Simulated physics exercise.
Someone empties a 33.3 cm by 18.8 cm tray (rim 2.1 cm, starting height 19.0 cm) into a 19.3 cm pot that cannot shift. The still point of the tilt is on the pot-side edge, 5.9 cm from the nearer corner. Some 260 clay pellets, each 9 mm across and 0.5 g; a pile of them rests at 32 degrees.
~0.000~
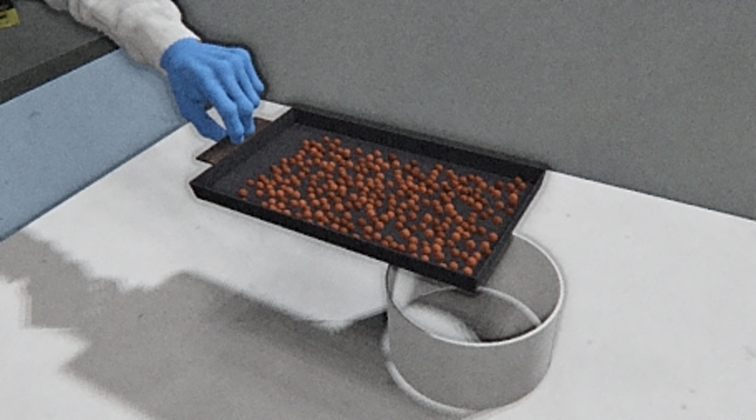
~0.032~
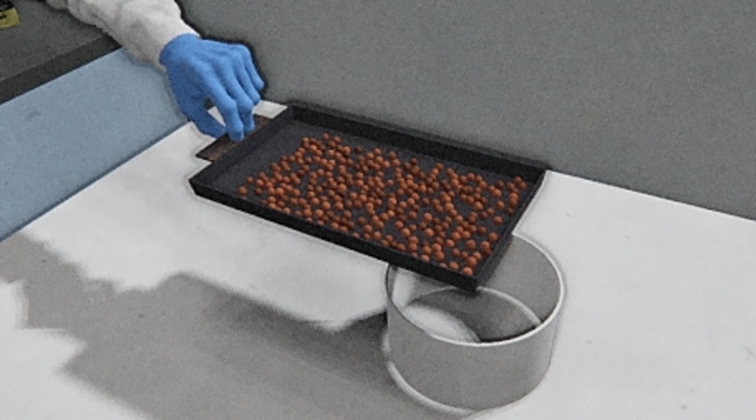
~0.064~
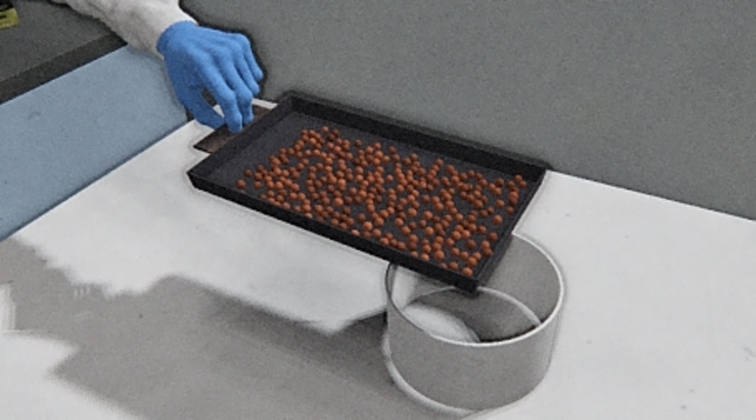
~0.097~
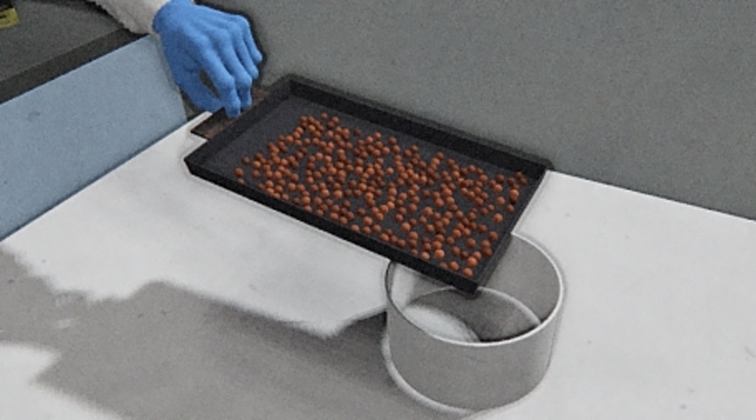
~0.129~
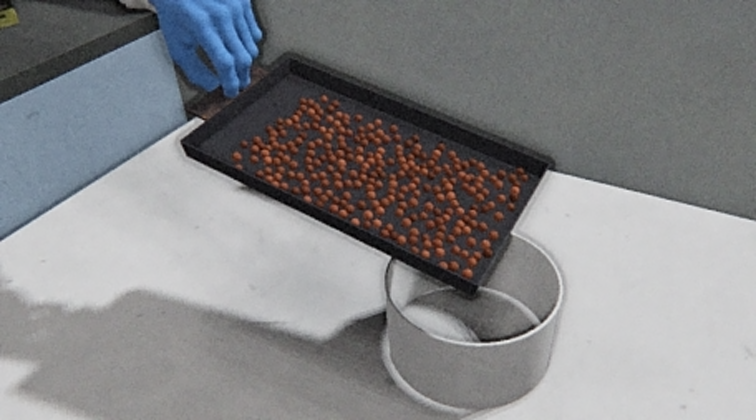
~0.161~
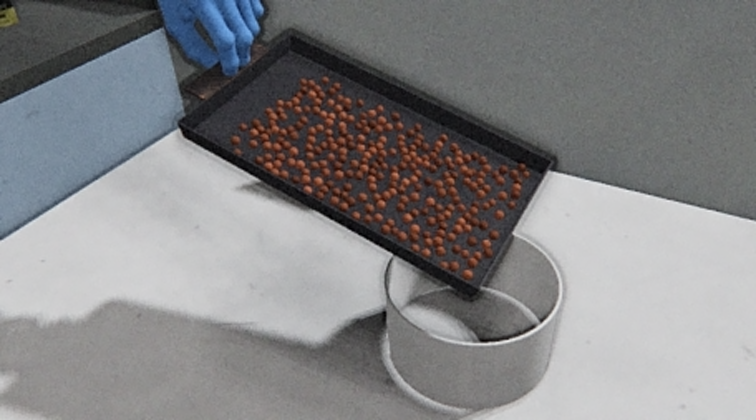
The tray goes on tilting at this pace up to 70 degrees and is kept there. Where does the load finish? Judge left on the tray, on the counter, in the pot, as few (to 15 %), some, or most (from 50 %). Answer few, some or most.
Left on the tray: Some; on the counter: Most; in the pot: Few.
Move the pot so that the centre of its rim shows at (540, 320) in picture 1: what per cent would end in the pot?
About 30 per cent.
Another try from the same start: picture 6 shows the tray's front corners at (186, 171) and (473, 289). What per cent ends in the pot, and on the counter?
Pot 0, counter 15.
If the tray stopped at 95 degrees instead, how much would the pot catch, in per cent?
In that case some 0 per cent.
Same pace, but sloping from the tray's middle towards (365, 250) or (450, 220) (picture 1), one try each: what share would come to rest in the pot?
About 0 and 0 per cent.
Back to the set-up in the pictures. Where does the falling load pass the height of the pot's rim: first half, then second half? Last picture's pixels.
First near (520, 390), later near (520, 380).
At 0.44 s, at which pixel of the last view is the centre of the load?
At about (453, 197).
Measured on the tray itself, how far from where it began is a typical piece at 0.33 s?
About 2 cm.
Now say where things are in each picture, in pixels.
The first picture shows tray tilt 0 degrees, front corners at (193, 182) and (473, 278); middle of the pieces at (382, 197); pot at (473, 278).
The second picture shows tray tilt 1 degrees, front corners at (192, 179) and (475, 275); middle of the pieces at (381, 195).
The third picture shows tray tilt 3 degrees, front corners at (191, 171) and (475, 277); middle of the pieces at (381, 191).
The fourth picture shows tray tilt 7 degrees, front corners at (188, 158) and (476, 279), lowest corner right front; middle of the pieces at (381, 185).
The fifth picture shows tray tilt 12 degrees, front corners at (185, 140) and (477, 282), lowest corner right front; middle of the pieces at (382, 176).
The sixth picture shows tray tilt 17 degrees, front corners at (182, 122) and (477, 284), lowest corner right front; middle of the pieces at (384, 167); pot at (472, 278). Its pace works out near 170 degrees a second.
After 0.33 s, tilt 46 degrees; the tray holds 100 %, the pot 0 %.
After 0.44 s, tilt 64 degrees; the tray holds 100 %, the pot 0 %.
After 0.68 s, tilt 70 degrees; the tray holds 45 %, the pot 0 %.
In the end, at 1.5 s, tray 40 %, counter 60 %, pot 0 %.
